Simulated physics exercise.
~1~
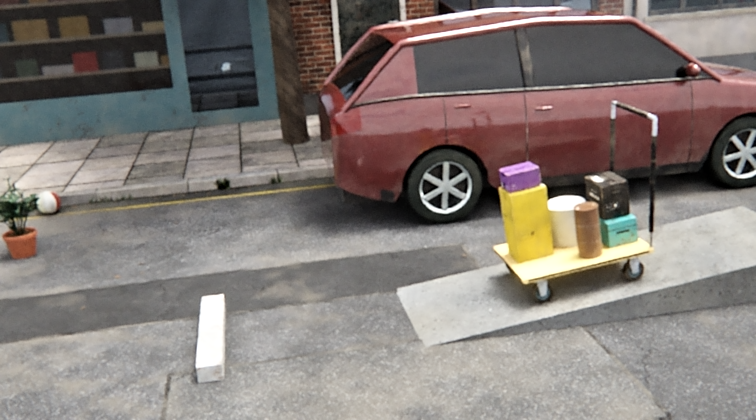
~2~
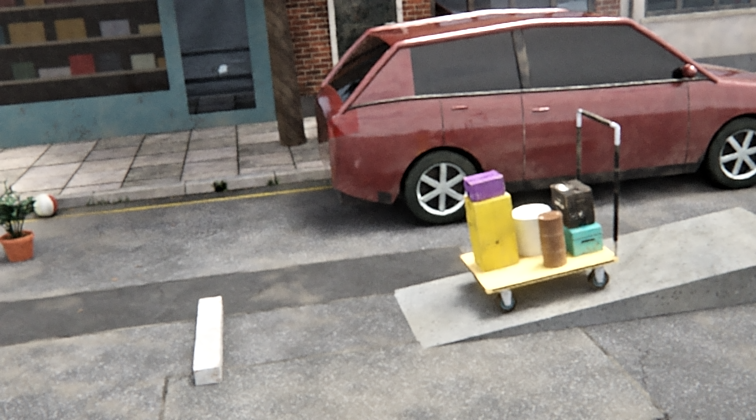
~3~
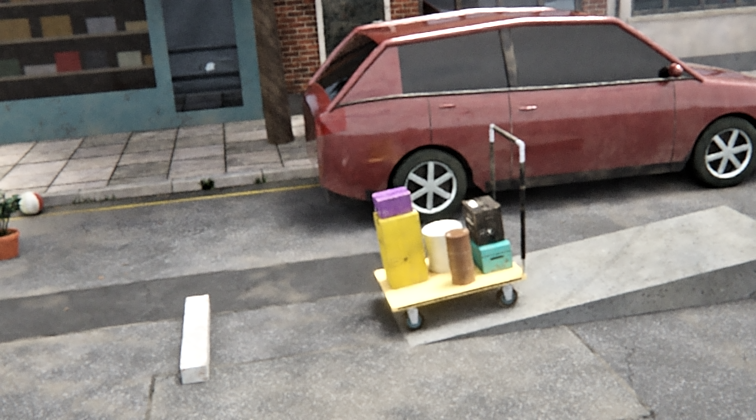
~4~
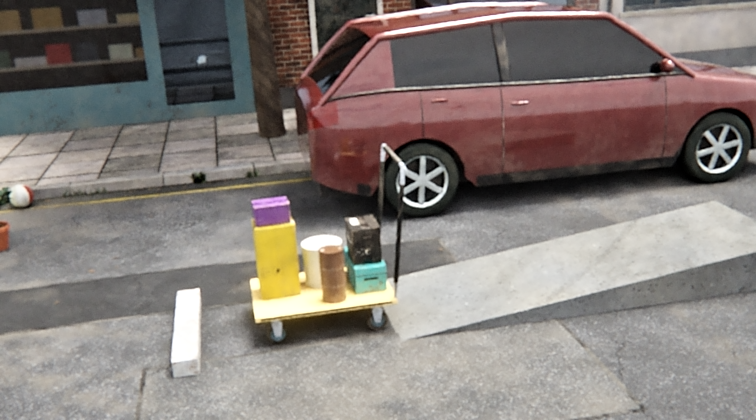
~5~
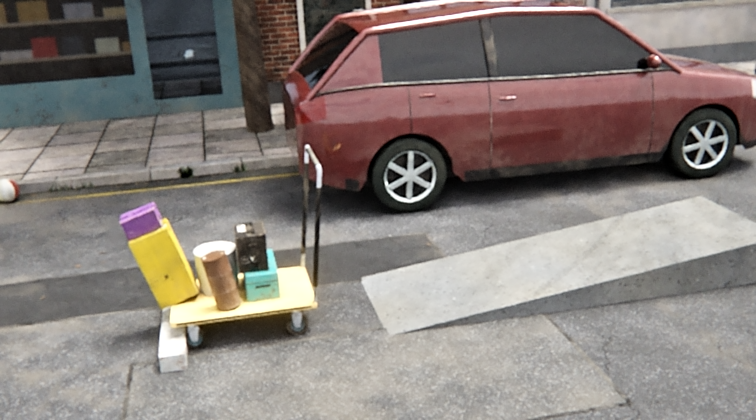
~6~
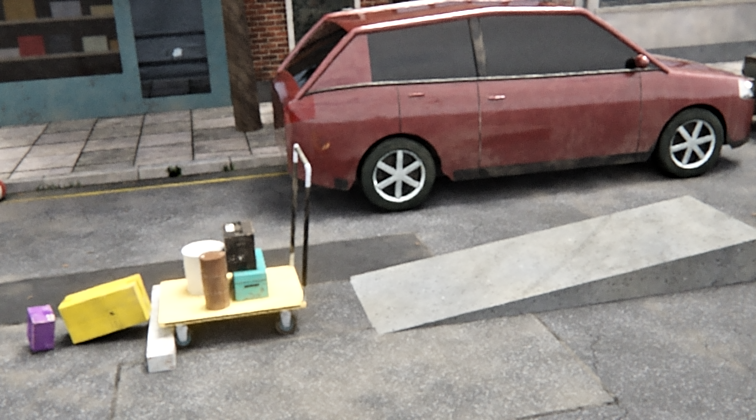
A loaded trolley rolls left down a ramp, hits a kerb, and spills yellow and purple boxes.
